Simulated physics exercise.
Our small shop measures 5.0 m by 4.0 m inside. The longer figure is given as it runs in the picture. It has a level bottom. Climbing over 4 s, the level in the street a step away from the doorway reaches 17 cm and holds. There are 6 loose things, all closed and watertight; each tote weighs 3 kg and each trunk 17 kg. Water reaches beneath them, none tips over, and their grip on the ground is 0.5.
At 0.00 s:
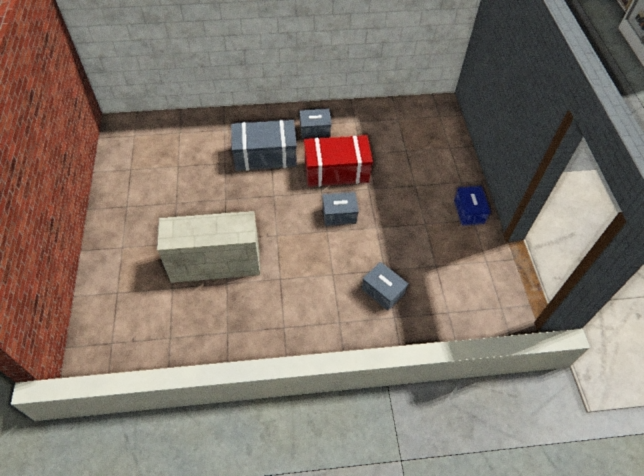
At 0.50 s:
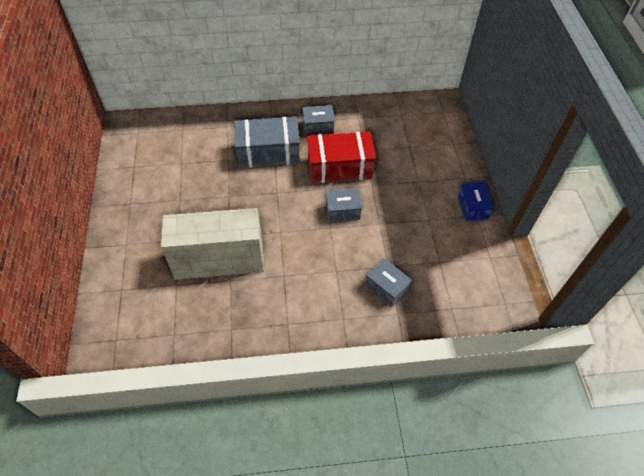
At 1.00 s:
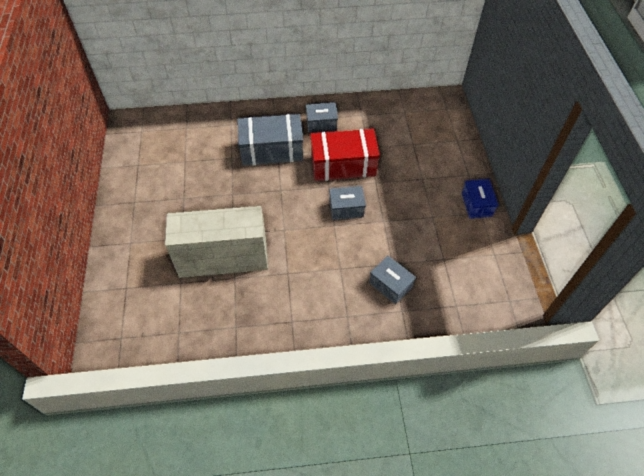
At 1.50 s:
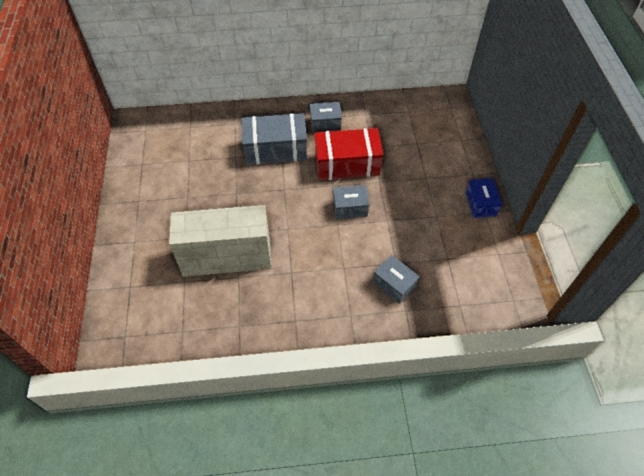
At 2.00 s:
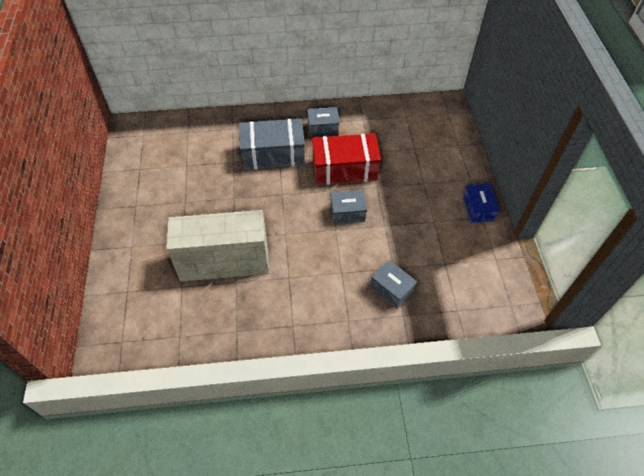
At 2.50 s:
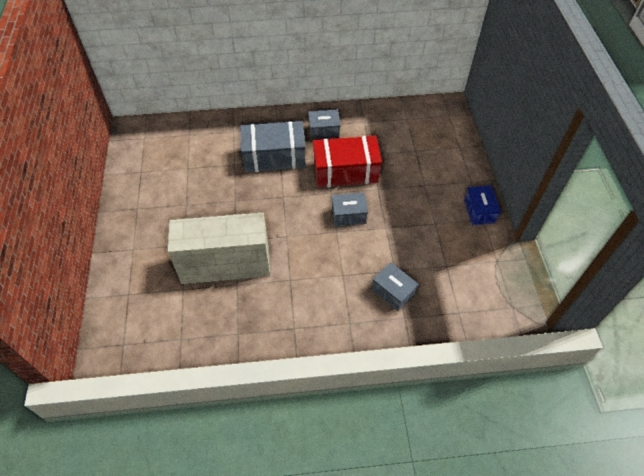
In a small walled room with a tiled floor, a red trunk, a blue tote, gray boxes and a pale block sit still as the view shifts slightly; lastly, a thin patch of water appears inside the doorway at right.
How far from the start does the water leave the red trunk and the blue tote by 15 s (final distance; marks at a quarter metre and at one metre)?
Judging by where they end up, the red trunk keeps its spot while the blue tote keeps its spot.
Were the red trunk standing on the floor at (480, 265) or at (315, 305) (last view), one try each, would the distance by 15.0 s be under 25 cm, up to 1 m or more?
The first time it wanders far off, the second time it wanders far off.
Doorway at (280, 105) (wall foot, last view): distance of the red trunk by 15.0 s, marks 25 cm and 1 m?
In that case the red trunk goes a long way.
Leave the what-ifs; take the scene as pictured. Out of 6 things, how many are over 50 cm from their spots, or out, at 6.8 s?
By my tally, 2.
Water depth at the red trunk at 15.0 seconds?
Depth: About 5 cm.
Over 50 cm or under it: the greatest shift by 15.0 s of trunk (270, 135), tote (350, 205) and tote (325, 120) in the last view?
Going one by one, I get within, above and above.
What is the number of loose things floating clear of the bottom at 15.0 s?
I'd say 5 of them.
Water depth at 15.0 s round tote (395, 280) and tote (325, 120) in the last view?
I'd put it at 5 cm and 4 cm respectively.
After 3.5 s the red trunk is near (347, 151), 0.0 m from its start, aground; the blue tote is near (484, 199), 0.0 m from its start, aground; 0 afloat.
After 6.8 s the red trunk is near (347, 151), 0.0 m from its start, aground; the blue tote is near (484, 199), 0.0 m from its start, aground; 2 afloat.
After 11.0 s the red trunk is near (347, 151), 0.0 m from its start, aground; the blue tote is near (484, 199), 0.0 m from its start, aground; 2 afloat.
After 15.0 s the red trunk is near (351, 148), 0.1 m from its start, afloat; the blue tote is near (484, 199), 0.0 m from its start, aground; 5 afloat.
